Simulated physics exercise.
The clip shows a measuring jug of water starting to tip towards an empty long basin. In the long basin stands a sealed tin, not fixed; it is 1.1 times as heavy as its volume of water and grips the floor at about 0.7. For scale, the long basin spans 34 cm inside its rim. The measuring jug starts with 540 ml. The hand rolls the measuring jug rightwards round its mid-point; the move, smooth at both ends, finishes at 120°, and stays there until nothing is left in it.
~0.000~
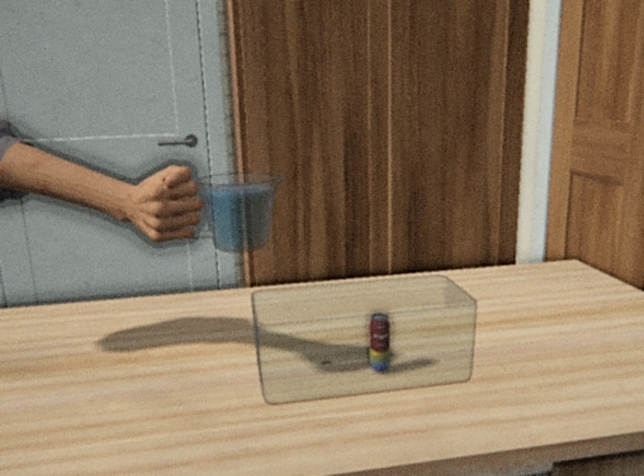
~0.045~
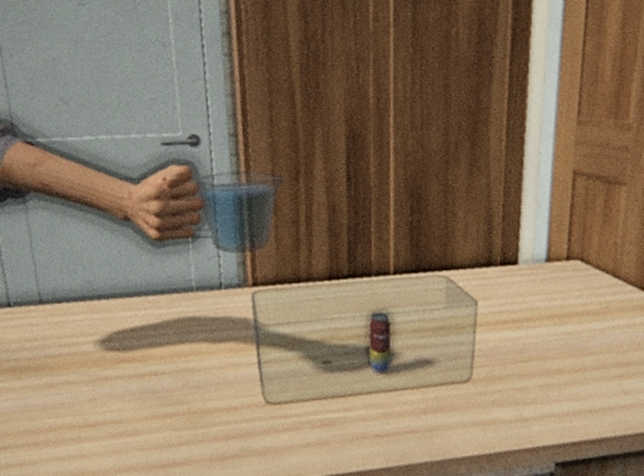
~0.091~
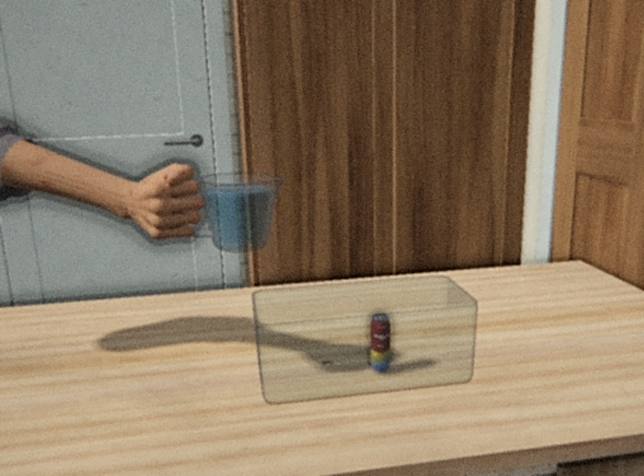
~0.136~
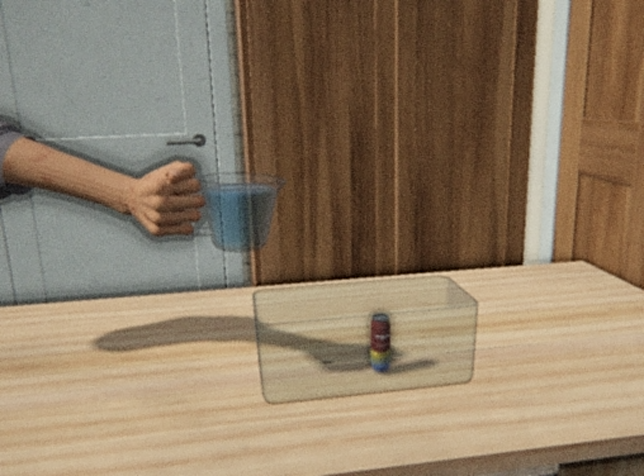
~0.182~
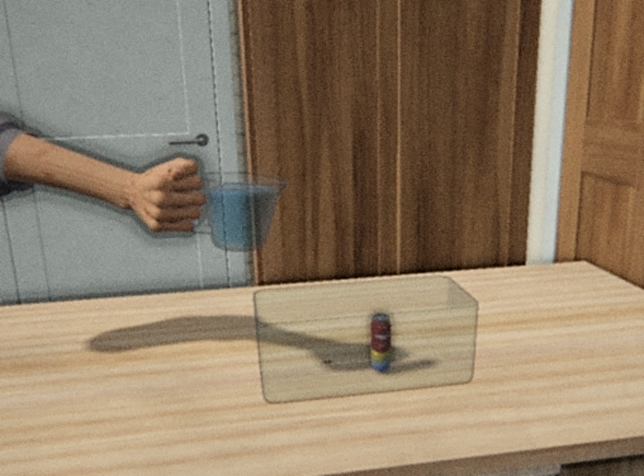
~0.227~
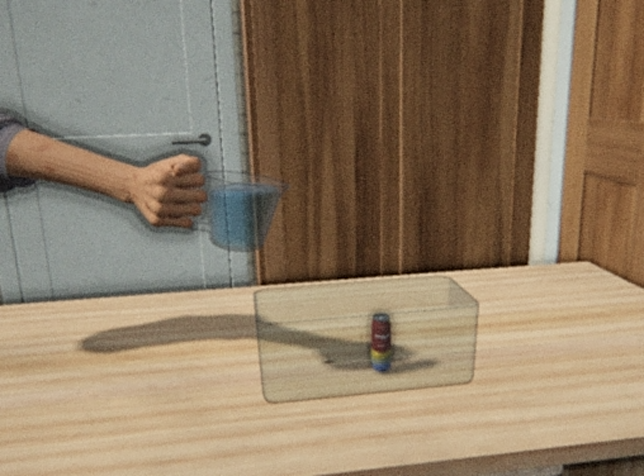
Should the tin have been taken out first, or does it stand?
It remains upright.
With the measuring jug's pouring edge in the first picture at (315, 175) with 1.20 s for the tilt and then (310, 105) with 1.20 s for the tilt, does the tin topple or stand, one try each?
First it falls; then it goes over.
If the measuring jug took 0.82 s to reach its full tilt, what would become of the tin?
The tin remains upright.
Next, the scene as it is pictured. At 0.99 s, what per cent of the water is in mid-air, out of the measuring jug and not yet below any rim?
Some 10 per cent.
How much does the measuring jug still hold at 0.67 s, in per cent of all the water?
Near 62 in a hundred.
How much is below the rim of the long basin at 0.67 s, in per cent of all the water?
Near 12 in a hundred.
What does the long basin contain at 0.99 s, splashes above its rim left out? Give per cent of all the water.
About 86 per cent.
By 0.67 s the tilt is 71° and 63 per cent is still to pour; the tin stands where it began.
By 0.99 s the tilt is 111° and 5 per cent is still to pour; the tin stands where it began.
By 1.33 s the tilt is 120° and 0 per cent is still to pour; the tin stands where it began.
By 1.70 s the tilt is 120° and 0 per cent is still to pour; the tin stands where it began.
At rest the tin stands where it began.
